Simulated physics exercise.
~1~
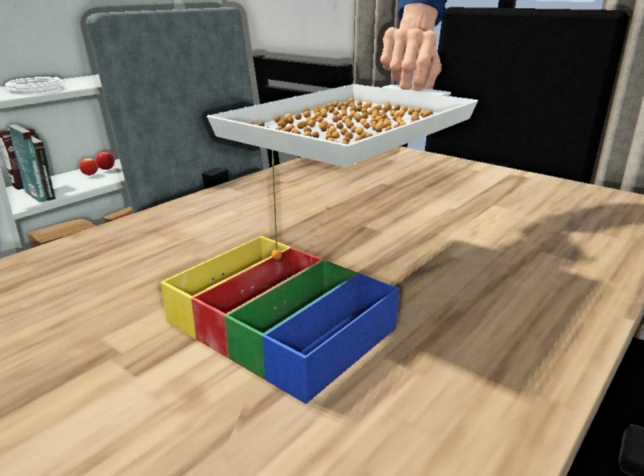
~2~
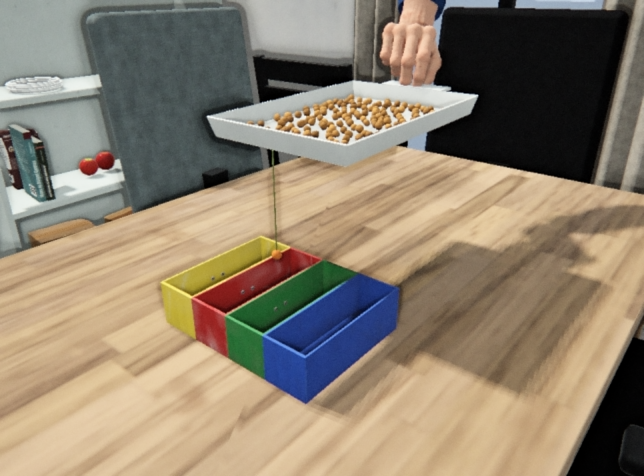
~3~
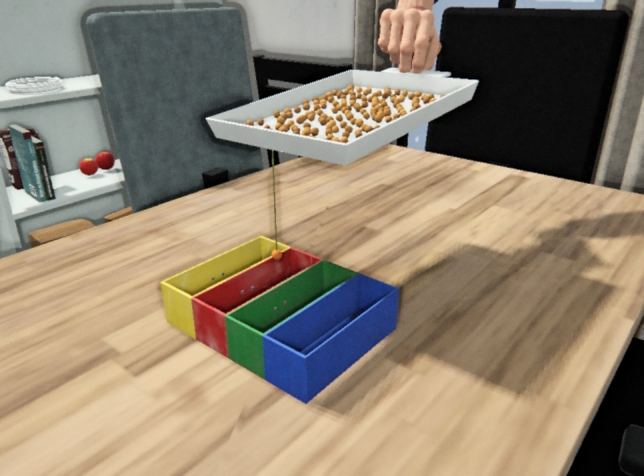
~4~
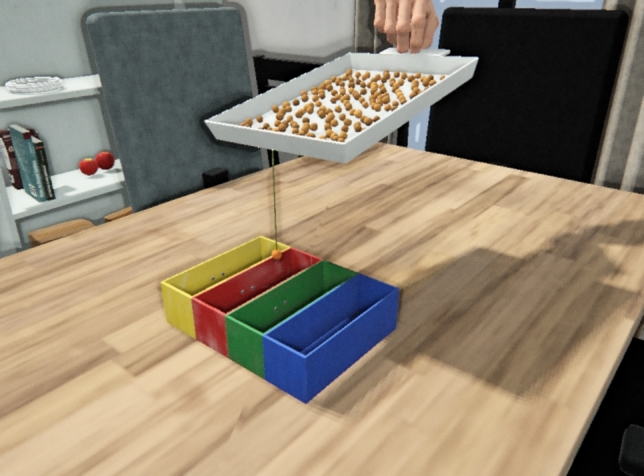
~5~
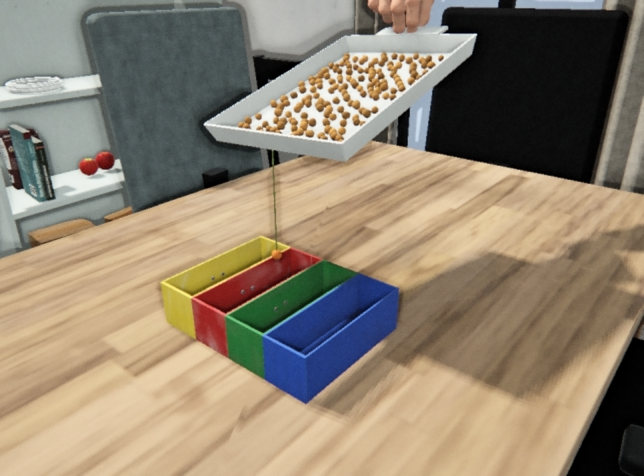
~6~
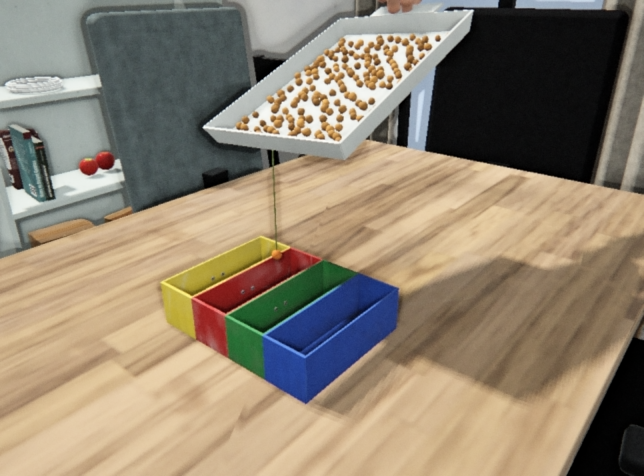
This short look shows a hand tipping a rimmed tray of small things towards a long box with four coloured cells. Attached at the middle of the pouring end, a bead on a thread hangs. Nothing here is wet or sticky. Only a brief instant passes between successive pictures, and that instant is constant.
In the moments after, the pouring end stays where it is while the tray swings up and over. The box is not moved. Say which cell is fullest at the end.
The yellow cell is fullest at the end.
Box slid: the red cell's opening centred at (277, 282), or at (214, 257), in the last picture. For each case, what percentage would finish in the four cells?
Estimate: 50 % first, 90 % second.
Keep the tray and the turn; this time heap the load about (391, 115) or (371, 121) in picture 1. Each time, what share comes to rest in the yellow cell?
In order, 30 % then 30 %.
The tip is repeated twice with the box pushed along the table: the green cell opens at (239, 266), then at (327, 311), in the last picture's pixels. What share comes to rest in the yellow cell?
Roughly 0 per cent, and 20 per cent.
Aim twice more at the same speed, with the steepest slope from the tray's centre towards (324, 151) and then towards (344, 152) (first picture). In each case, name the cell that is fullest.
Try 1 - the blue cell / try 2 - the cell in blue.
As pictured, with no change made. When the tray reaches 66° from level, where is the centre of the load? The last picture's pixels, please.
Roughly (259, 119).
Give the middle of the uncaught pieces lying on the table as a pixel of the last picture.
Roughly at (174, 293).
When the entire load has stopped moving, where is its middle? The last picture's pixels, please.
Resting centre, last picture - approx. (210, 309).
Soon, tray tipped steeply; nearly all on the tray; a stray few falling or outside the box.
A while on, tray tipped past a quarter turn; most on the tray; a small part in the yellow cell; a stray few in the red cell; a stray few in the green cell; a small part falling or outside the box.
Towards the end, tray tipped past a quarter turn; about a third in the yellow cell; about a quarter in the red cell; a small part in the green cell; about a quarter falling or outside the box.
Finally, tray tipped past a quarter turn; about a third in the yellow cell; about a quarter in the red cell; a small part in the green cell; none in the blue cell; about a quarter outside the box.
